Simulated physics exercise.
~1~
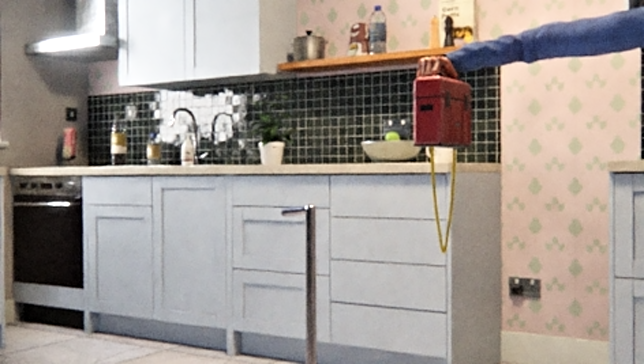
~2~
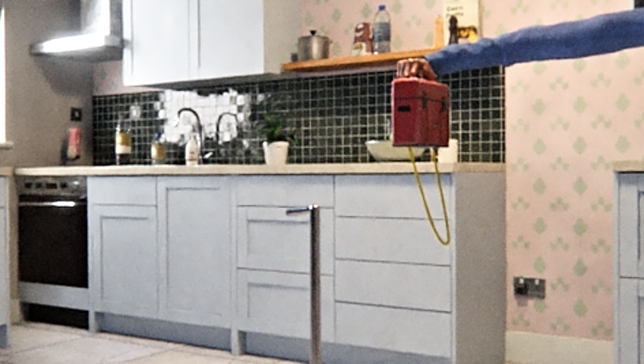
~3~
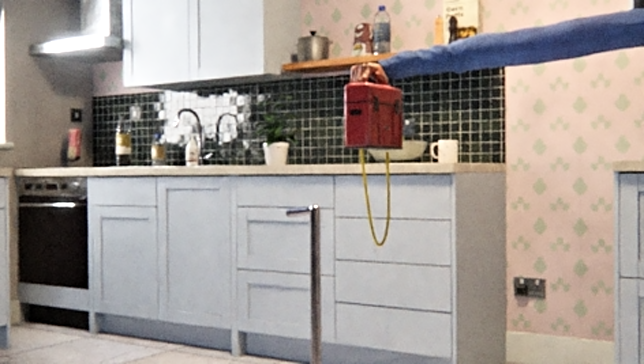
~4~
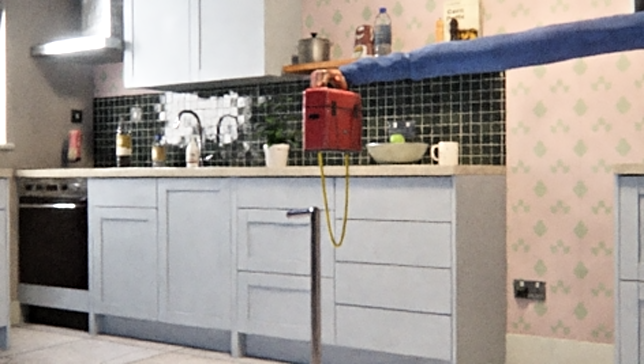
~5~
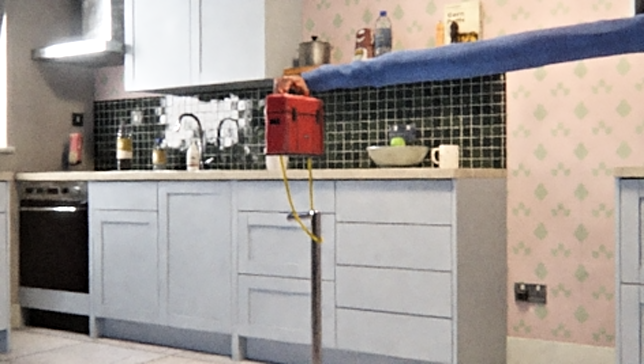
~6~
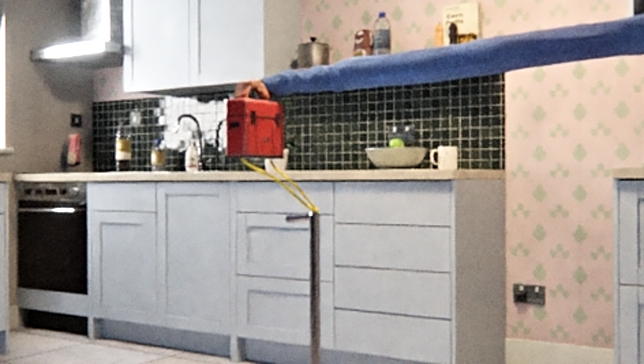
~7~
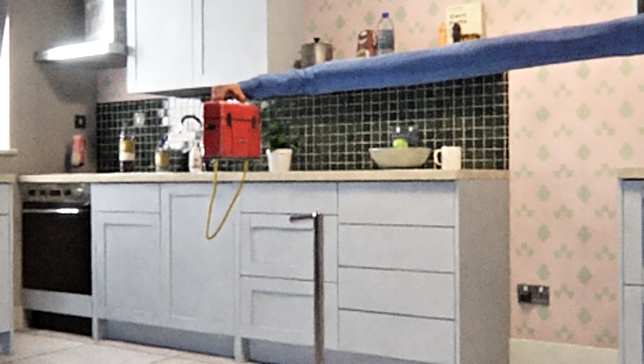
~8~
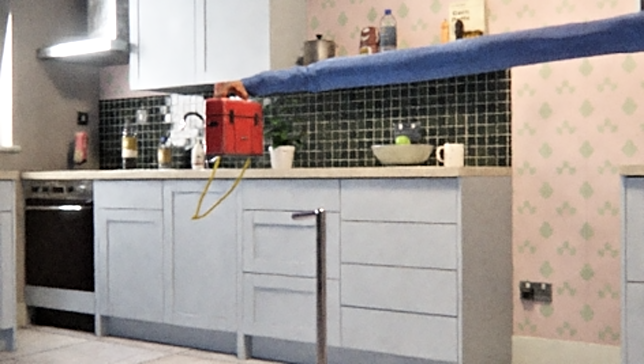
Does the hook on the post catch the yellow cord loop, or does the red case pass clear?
The red case passes clear. It ends up to the left of the post with its yellow loop hanging free of the hook.
